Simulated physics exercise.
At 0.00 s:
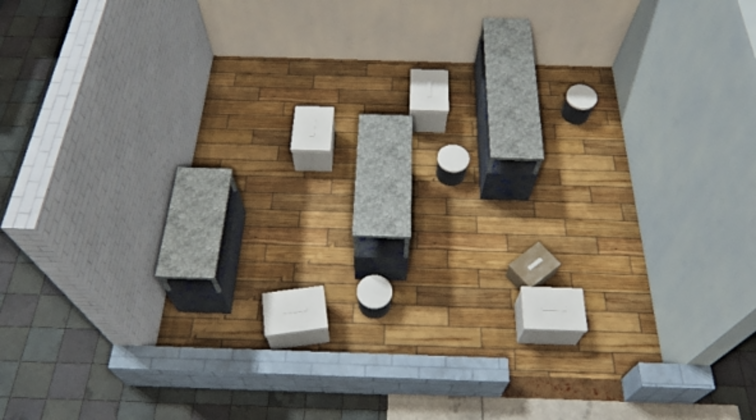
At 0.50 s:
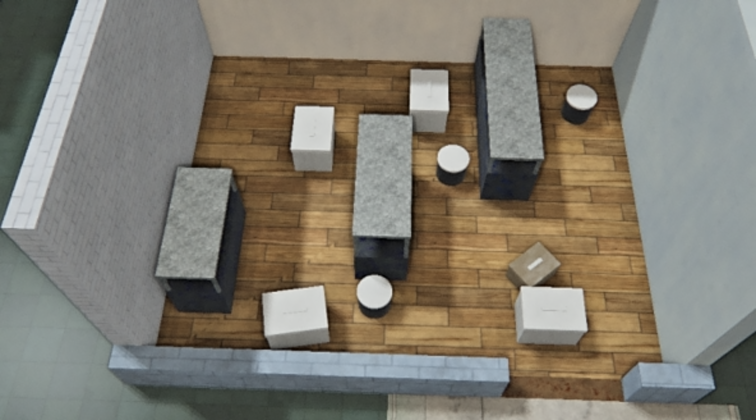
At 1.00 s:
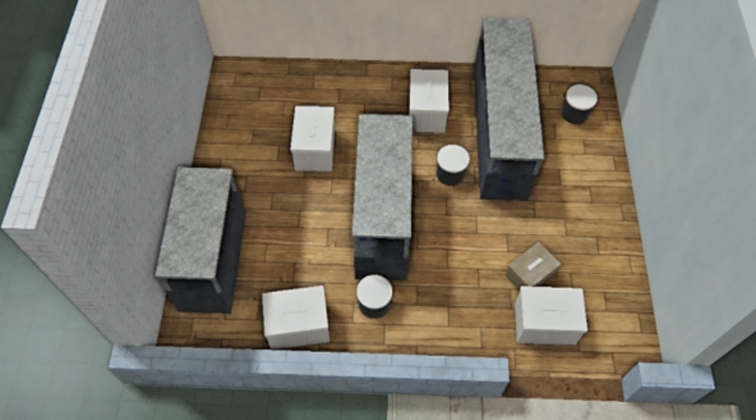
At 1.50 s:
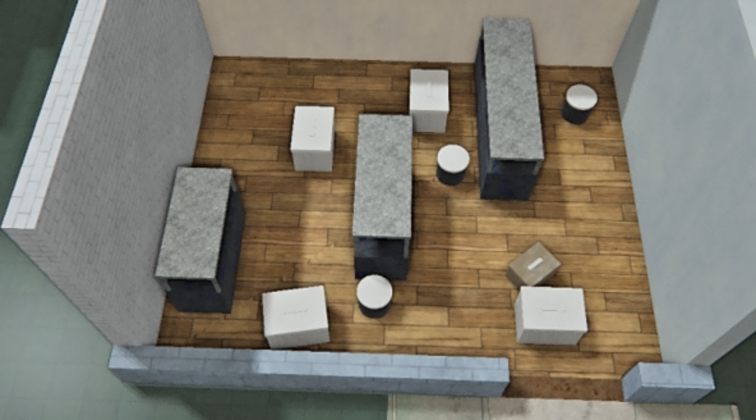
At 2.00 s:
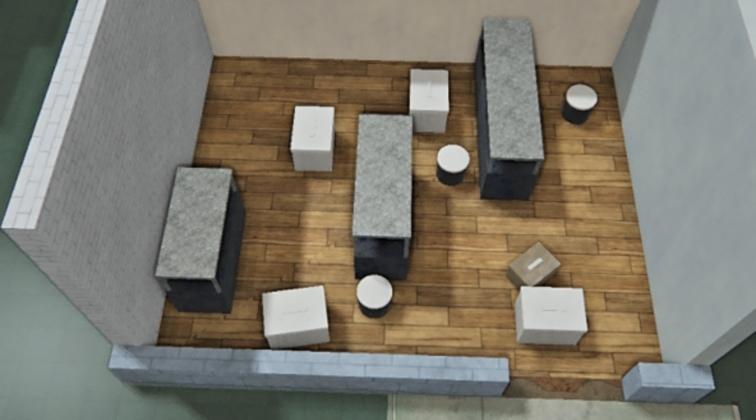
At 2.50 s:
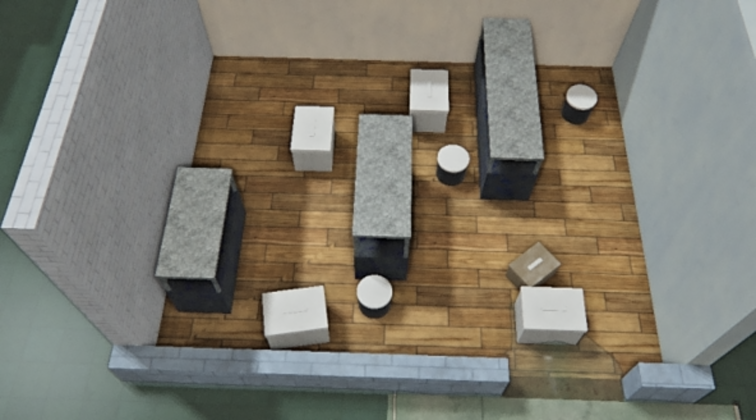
Corner store seen from high above, counters, pale boxes and round tubs staying still as water starts covering the doorway floor.
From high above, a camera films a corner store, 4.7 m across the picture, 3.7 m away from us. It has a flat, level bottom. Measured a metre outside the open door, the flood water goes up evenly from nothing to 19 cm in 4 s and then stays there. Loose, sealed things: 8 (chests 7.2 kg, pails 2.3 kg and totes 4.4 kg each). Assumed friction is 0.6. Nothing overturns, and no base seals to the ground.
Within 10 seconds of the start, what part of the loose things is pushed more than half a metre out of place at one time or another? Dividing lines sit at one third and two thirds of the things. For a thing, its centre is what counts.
My call: One to two thirds of them.
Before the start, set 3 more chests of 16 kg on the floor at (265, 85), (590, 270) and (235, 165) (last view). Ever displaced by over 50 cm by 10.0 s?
Order as given - inside the limit, above the limit, inside the limit.
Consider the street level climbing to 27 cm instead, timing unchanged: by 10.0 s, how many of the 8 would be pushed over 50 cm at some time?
The count would be 5.
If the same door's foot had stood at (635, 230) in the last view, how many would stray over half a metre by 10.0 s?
So the tally would be 6.
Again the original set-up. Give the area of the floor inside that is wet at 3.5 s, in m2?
About 2.0 m2.
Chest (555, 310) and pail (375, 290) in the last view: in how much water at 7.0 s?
7 and 2 cm.
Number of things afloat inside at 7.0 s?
Just then, the number is 4.
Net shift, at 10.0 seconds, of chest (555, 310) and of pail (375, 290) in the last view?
In that order: 140 cm, 0 cm.
After 3.5 s 0 of 8 are over 50 cm from their spots; 0 afloat.
After 4.5 s 2 of 8 are over 50 cm from their spots; 1 afloat.
After 7.0 s 3 of 8 are over 50 cm from their spots; 4 afloat.
After 10.0 s 5 of 8 are over 50 cm from their spots, and 5 have been at some point; 5 afloat.
